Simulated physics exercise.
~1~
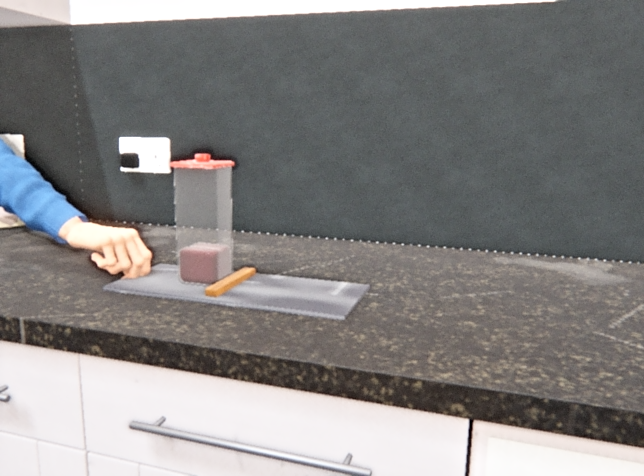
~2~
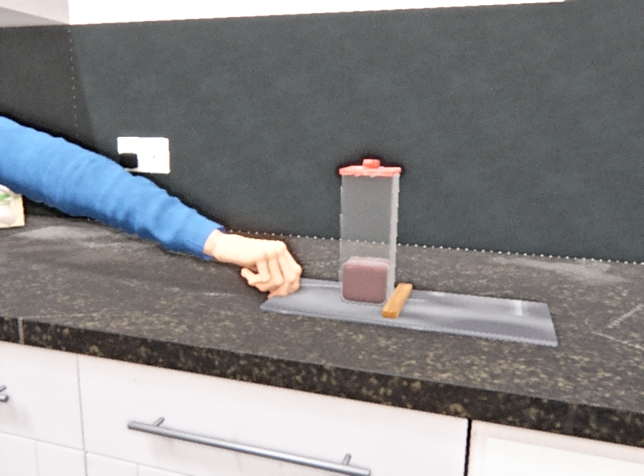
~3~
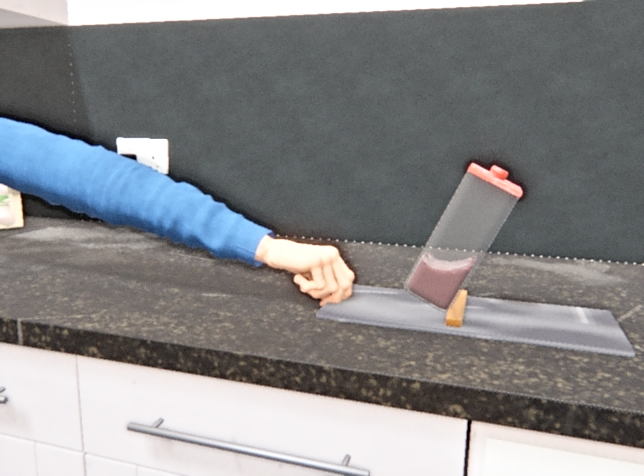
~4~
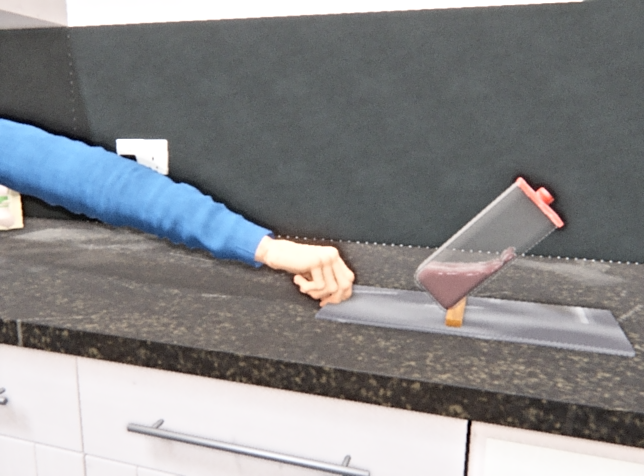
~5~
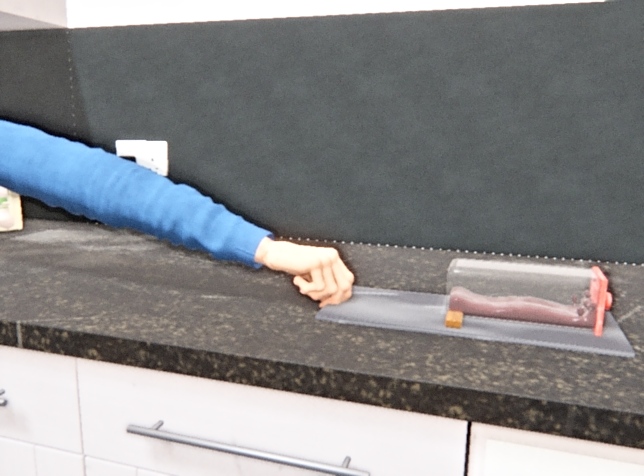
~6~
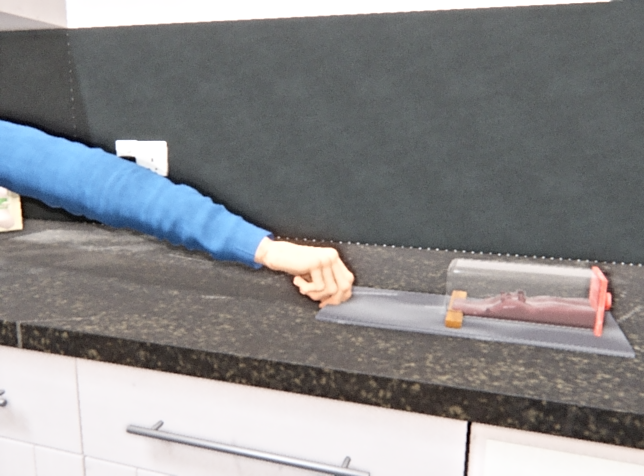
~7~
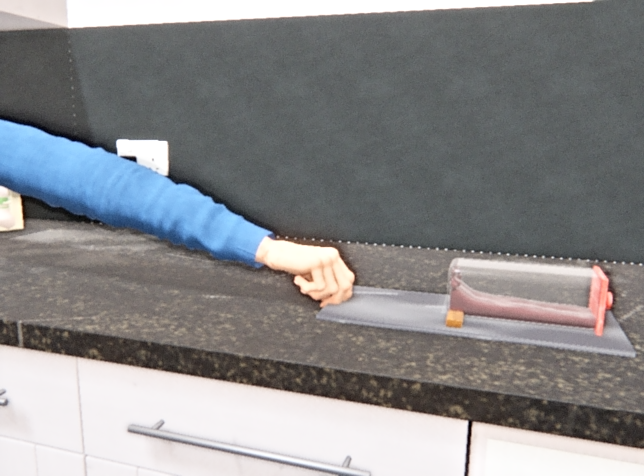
At the start, a tall, clear square bottle with a red cap and a little dark red liquid in the bottom stands upright on a thin gray board, just behind a small wooden batten. A hand in a blue sleeve pushes the board to the right along a dark speckled worktop, and the bottle rides along upright. As the board comes to rest, the bottle tips to the right over the batten, its liquid slanting inside. It leans further and falls onto its side. The liquid sloshes along its length, and the bottle ends lying on the board, cap to the right.
